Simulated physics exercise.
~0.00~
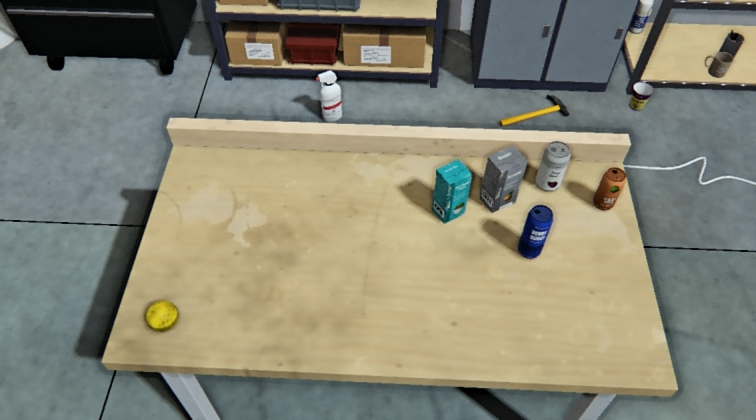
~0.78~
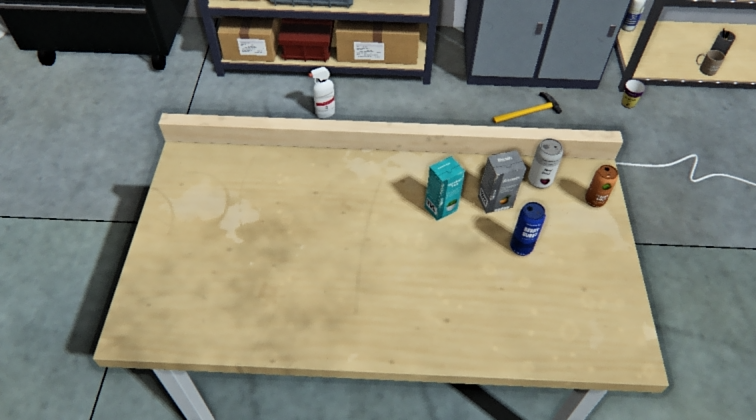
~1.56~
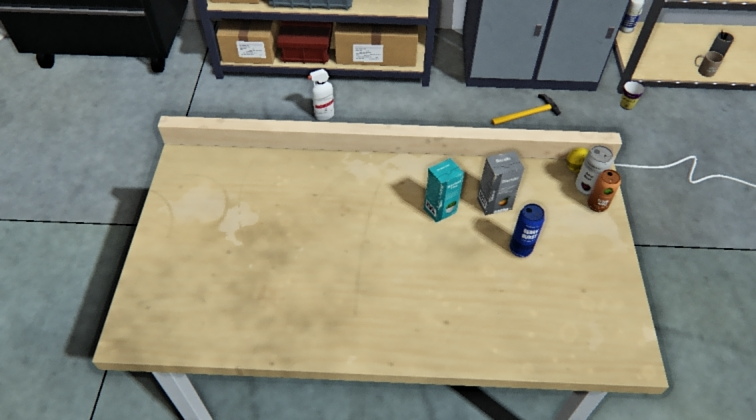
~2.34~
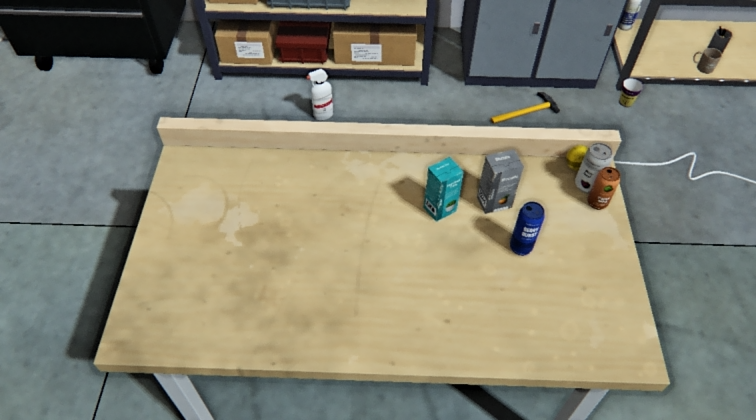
A yellow ball sits alone near the left front corner of a pale wooden table, seen from above in a workshop with shelves and a grey cabinet behind. Towards the right stand a turquoise carton, a grey carton, a white can, an orange can and a blue can. The ball then drops out of sight while the cans and cartons still stand in place. Next it shows at the right by the back rail, and the white can has shifted right, close to the orange can. It ends with the ball resting behind the white can, everything else upright.
